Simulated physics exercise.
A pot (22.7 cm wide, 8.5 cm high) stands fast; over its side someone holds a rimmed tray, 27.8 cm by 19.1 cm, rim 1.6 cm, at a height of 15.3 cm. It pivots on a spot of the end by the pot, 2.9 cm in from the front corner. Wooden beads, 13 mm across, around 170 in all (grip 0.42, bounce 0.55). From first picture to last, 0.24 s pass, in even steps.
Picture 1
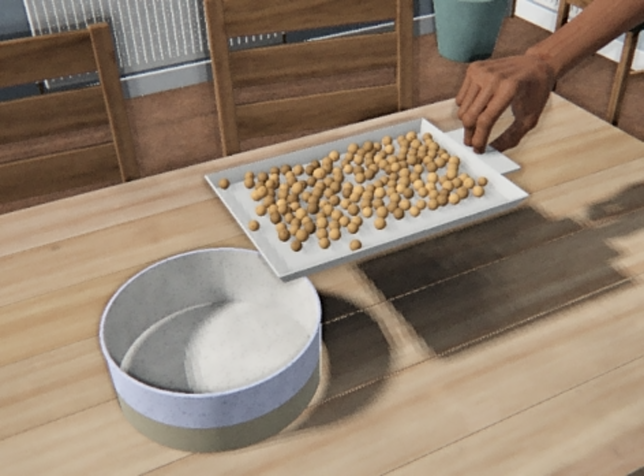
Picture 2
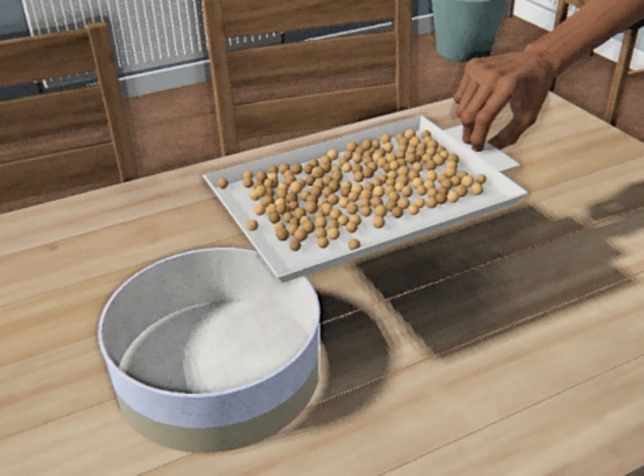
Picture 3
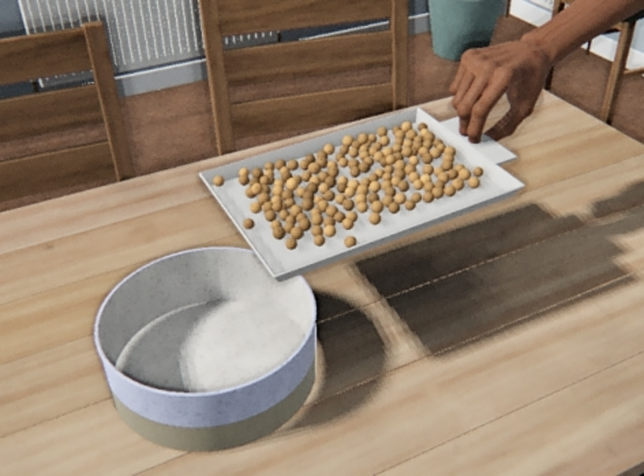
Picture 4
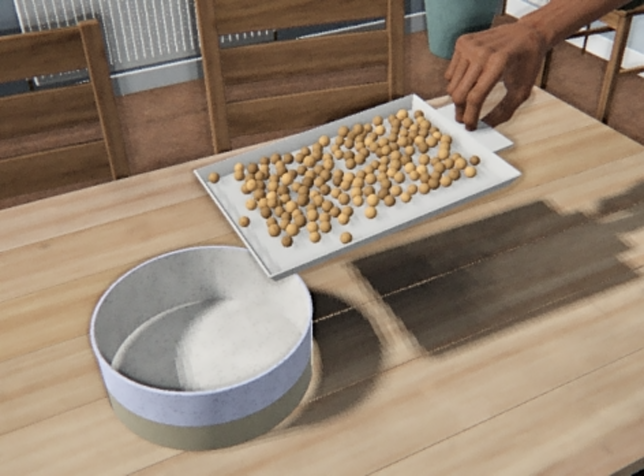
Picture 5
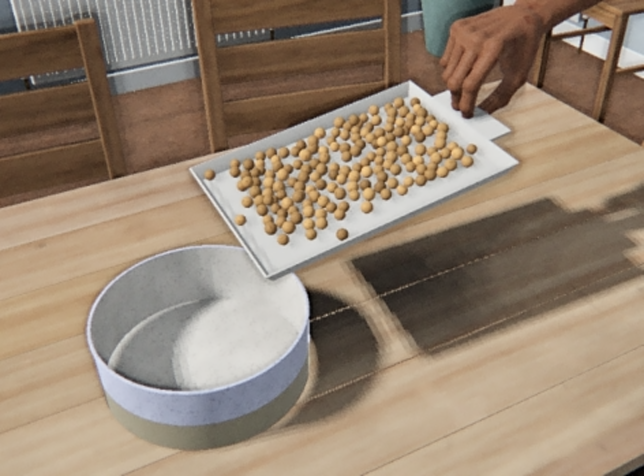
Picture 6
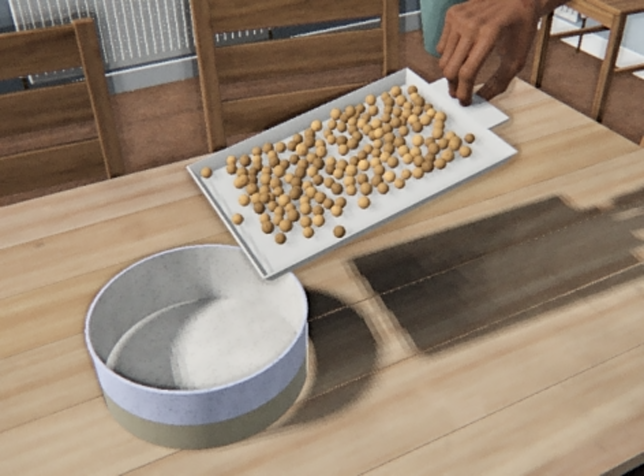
A hand grips the far right end of a white rimmed tray of small round wooden beads and slowly raises it, tilting the tray toward a round pot on the wooden table while the beads stay spread across it.
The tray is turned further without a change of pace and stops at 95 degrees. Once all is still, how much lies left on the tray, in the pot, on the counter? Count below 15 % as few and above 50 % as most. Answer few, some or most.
Tray few, pot most, counter few.
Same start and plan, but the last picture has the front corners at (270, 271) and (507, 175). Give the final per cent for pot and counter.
Pot 45, counter 55.
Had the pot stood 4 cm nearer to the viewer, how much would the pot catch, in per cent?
Then about 100 per cent.
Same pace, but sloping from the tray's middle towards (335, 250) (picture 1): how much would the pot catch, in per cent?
About 60 per cent.
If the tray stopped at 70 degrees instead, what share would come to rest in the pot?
Then about 90 per cent.
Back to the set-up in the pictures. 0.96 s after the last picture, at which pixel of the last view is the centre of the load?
At about (216, 376).
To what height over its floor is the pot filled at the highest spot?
About 2.5 cm.
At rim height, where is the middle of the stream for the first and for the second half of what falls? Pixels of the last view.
At about (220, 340), then at (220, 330).
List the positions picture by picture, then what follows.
The first frame shows tray tilt 0 degrees, front corners at (284, 269) and (518, 193); middle of the pieces at (359, 191); pot at (212, 313).
The second frame shows tray tilt 1 degrees, front corners at (282, 269) and (517, 191); middle of the pieces at (358, 190).
The third frame shows tray tilt 2 degrees, front corners at (278, 269) and (514, 184); middle of the pieces at (354, 185).
The fourth frame shows tray tilt 6 degrees, front corners at (274, 269) and (510, 172), lowest corner left front; middle of the pieces at (350, 178).
The fifth frame shows tray tilt 9 degrees, front corners at (270, 269) and (507, 161), lowest corner left front; middle of the pieces at (346, 172).
The sixth frame shows tray tilt 12 degrees, front corners at (268, 269) and (506, 151), lowest corner left front; middle of the pieces at (343, 166); pot at (198, 310).
Then, 0.58 s after the last picture, tilt 51 degrees; the tray holds 75 %, the pot 10 %.
Then, 0.96 s after the last picture, tilt 77 degrees; the tray holds 15 %, the pot 65 %.
Then, 1.43 s after the last picture, tilt 95 degrees; the tray holds 0 %, the pot 95 %.
In the end, tray 0 %, pot 95 %, counter 5 %.
